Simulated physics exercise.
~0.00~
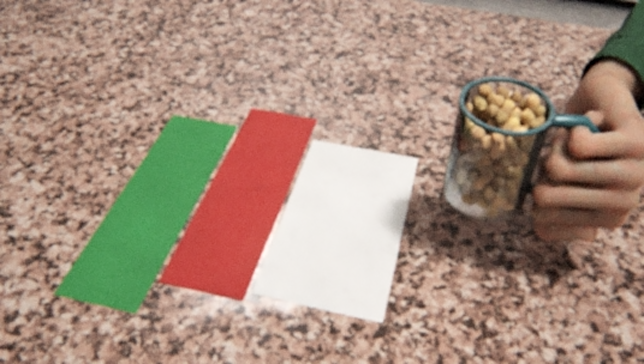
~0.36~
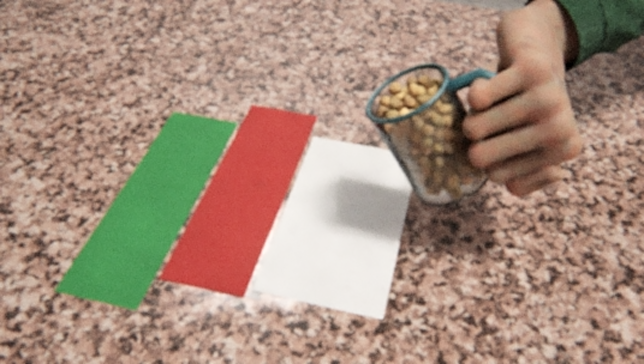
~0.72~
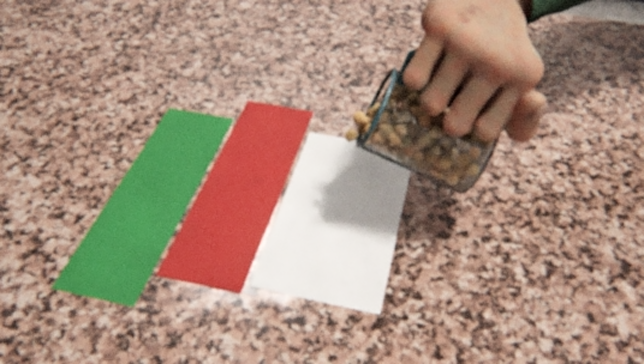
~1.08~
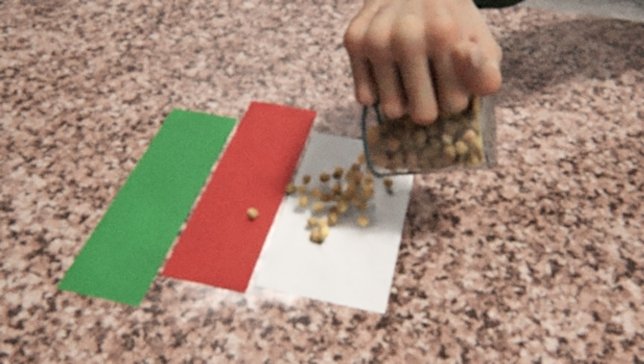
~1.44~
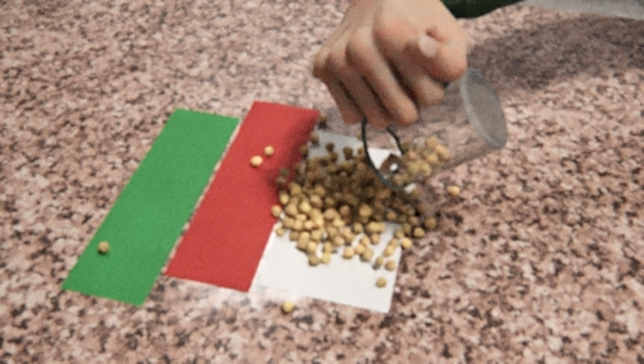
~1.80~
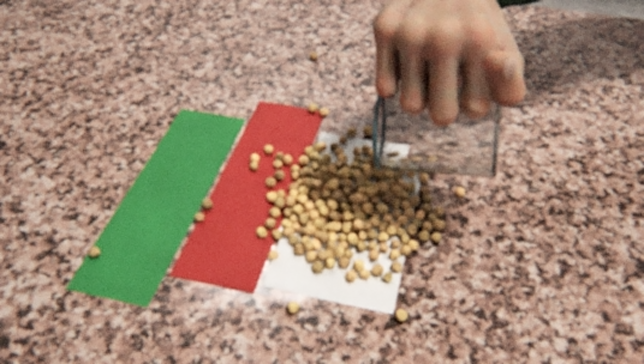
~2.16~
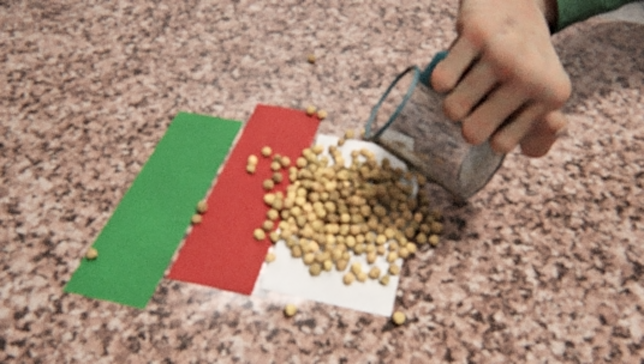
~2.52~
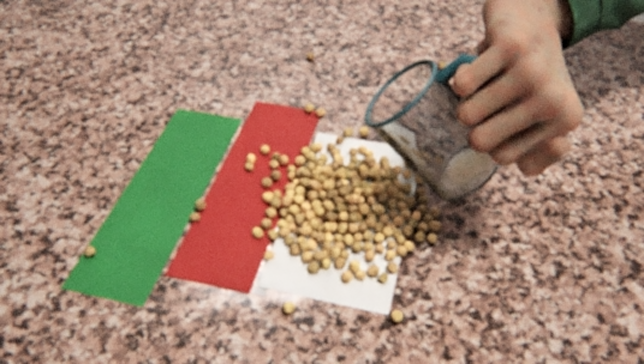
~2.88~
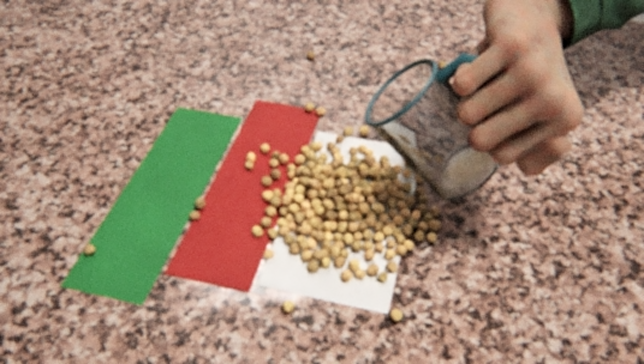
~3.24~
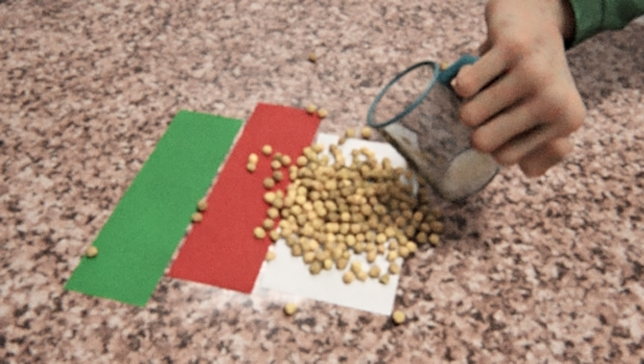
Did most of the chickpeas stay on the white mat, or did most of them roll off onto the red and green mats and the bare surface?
Most of the chickpeas stayed on the white mat. Only a small share ended up on the red mat or the bare surface, and hardly any reached the green mat.
